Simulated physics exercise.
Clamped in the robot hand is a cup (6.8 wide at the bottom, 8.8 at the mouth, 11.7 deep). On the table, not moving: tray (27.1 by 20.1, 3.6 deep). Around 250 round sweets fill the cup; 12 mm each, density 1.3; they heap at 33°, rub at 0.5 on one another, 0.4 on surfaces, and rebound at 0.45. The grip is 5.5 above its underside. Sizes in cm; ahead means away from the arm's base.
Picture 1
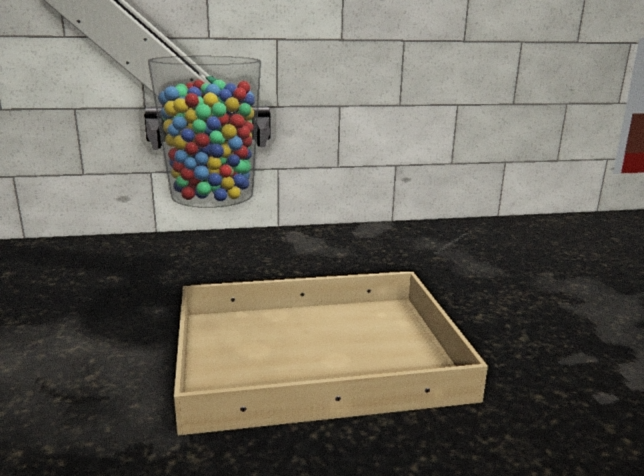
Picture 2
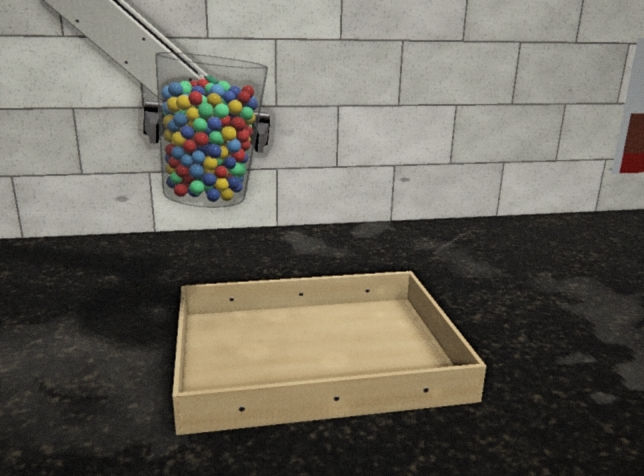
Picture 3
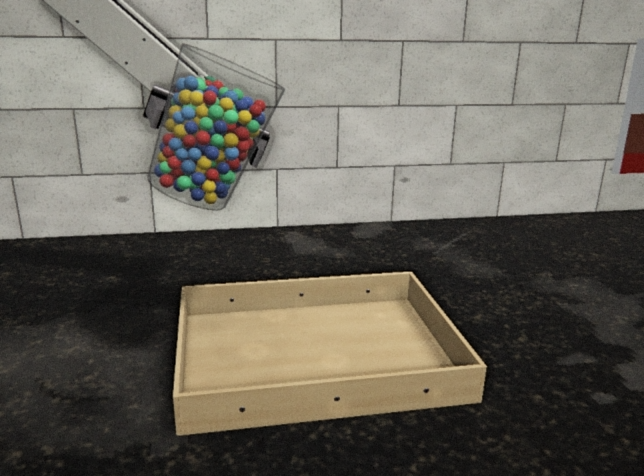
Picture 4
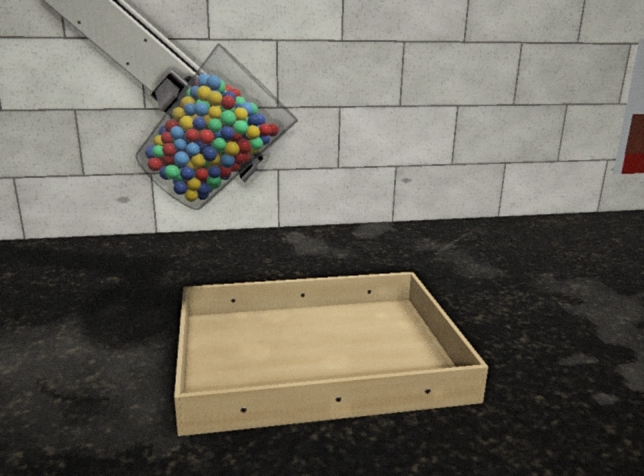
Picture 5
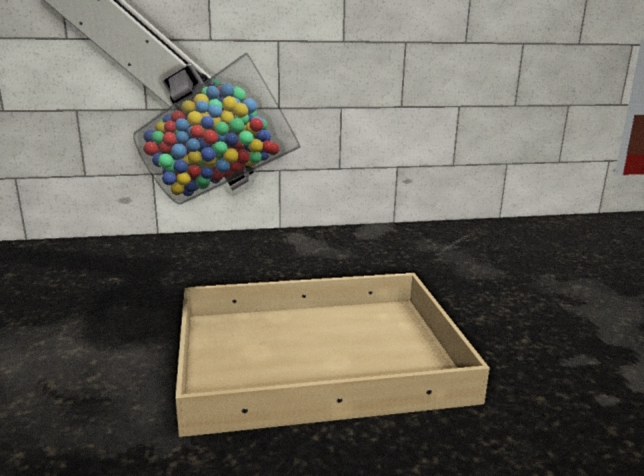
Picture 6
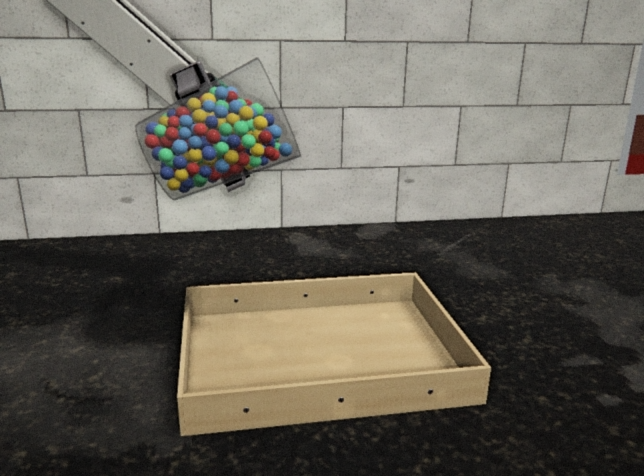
A pale robot arm reaches in from the upper left, holding a clear cup packed with small red, blue, green and yellow balls before a white block wall, seen from slightly above. Below, an empty, shallow wooden tray sits on a dark, mottled tabletop. The gripper steadily tilts the cup far over to the right, and the balls shift inside toward its rim, while the camera stays almost still.
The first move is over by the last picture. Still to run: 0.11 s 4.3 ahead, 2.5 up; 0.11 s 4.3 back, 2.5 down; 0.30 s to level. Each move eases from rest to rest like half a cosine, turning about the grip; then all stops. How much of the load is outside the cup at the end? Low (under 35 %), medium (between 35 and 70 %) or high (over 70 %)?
Outside the cup the share is medium, between 35 and 70 %.
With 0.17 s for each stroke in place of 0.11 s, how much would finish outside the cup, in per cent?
It would be near 20 per cent.
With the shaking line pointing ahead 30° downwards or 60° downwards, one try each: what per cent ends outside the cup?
Some 15 and 5 per cent.
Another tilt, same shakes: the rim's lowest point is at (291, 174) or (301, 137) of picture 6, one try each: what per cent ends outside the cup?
About 85 and 40 per cent.
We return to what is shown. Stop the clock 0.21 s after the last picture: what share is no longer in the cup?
About 30 per cent by then.
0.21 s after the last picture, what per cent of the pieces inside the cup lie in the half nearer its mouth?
Roughly 95 per cent.
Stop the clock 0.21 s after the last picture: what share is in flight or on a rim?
About 29 per cent.
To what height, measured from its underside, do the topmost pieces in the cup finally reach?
About 7.0 cm.
Then, 0.21 s later, tilted 67° forward, highest piece 27 above the table; 175 in the cup, 71 in flight or on a rim.
Then, 0.42 s later, tilted 18° forward, highest piece 29 above the table; 120 in the tray, 111 in the cup, 4 on the table or floor, 11 in flight or on a rim.
Then, 0.72 s later, level, highest piece 25 above the table; 125 in the tray, 111 in the cup, 10 on the table or floor.
Then, 1.77 s later, level, highest piece 25 above the table; 125 in the tray, 111 in the cup, 10 on the table or floor.
At rest, 125 in the tray, 111 in the cup, 10 on the table or floor. That is 55 % outside the cup.
